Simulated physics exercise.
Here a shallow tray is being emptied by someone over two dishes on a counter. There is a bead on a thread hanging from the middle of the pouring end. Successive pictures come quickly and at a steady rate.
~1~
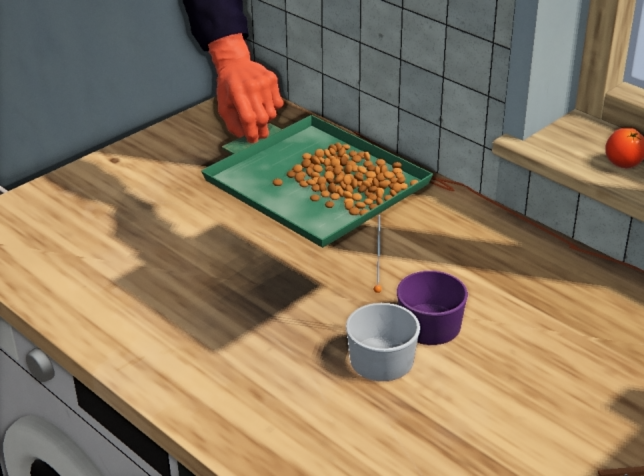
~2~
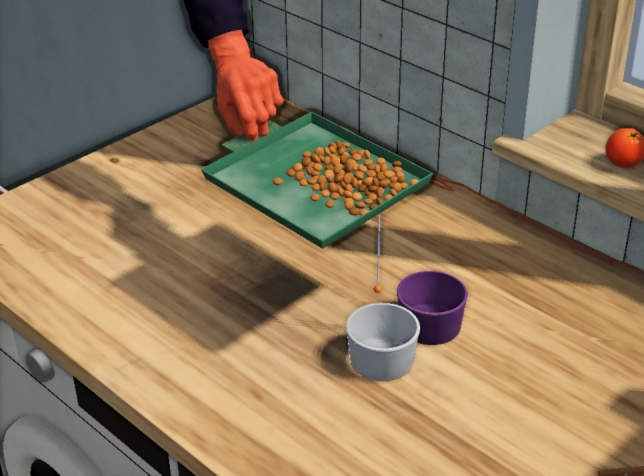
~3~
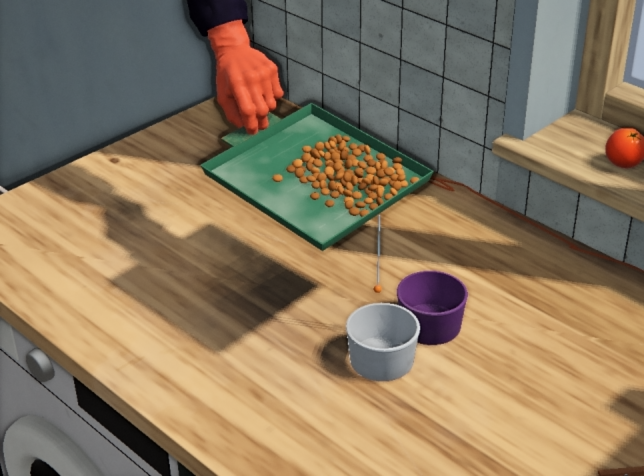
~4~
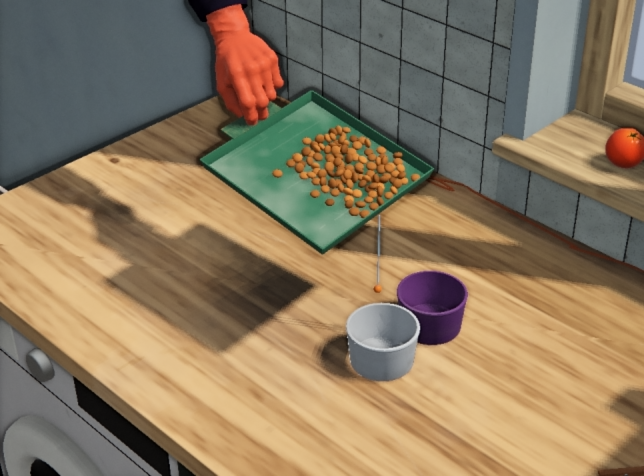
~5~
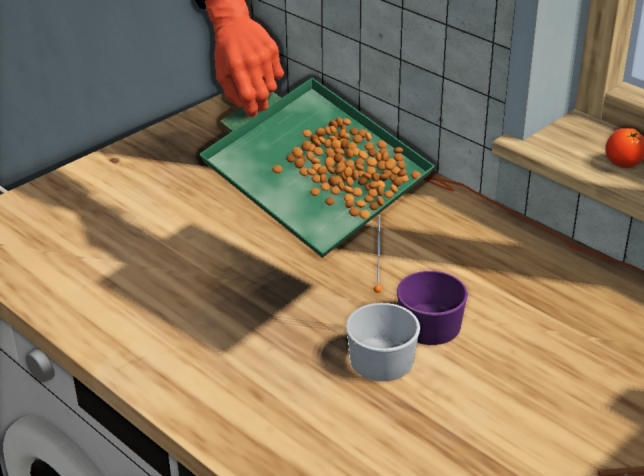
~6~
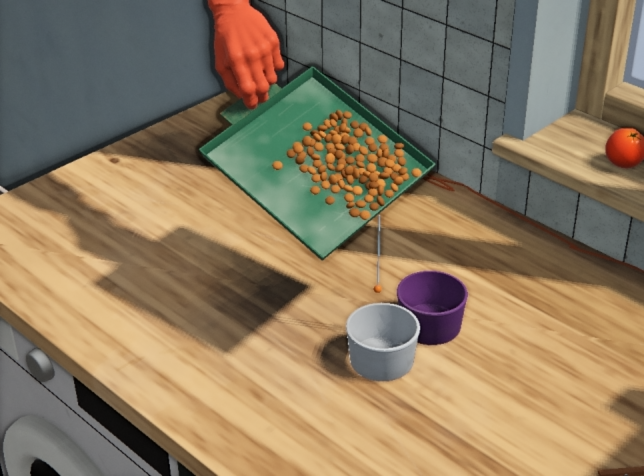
A gloved orange hand gradually tilts a green tray of brown bits above two dishes.
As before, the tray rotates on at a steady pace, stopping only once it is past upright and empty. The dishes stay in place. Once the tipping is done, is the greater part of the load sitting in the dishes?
The greater share is going to end up outside the dishes.
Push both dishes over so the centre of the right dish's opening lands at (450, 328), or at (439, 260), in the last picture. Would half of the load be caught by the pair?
Short of half, then Short of half.
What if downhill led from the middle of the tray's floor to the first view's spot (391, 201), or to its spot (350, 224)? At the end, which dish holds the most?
So, first the right-side one, then the left-side one.
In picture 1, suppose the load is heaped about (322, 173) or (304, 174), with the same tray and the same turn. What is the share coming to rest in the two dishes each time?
Close to 10 %, followed by close to 10 %.
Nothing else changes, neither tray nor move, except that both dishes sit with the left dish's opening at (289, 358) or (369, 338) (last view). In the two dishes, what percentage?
You'd get 80 in a hundred the first time and 30 in a hundred the second.
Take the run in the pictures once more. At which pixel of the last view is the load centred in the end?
Around (330, 371), give or take.
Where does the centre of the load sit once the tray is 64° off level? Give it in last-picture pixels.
Around (341, 226).
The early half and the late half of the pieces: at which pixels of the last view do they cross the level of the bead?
The early half goes through (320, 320), the late half through (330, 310).
Shortly afterwards, tray tipped steeply; all but a few on the tray; a little in the air.
Next, tray tipped past a quarter turn; a little on the tray; a little in the left dish; near two thirds outside both; a little in the air.
Some moments later, tray tipped past a quarter turn; near a quarter in the left dish; the bulk outside both.
In the end, tray tipped past a quarter turn; near a quarter in the left dish; none at all in the right dish; the bulk outside both.
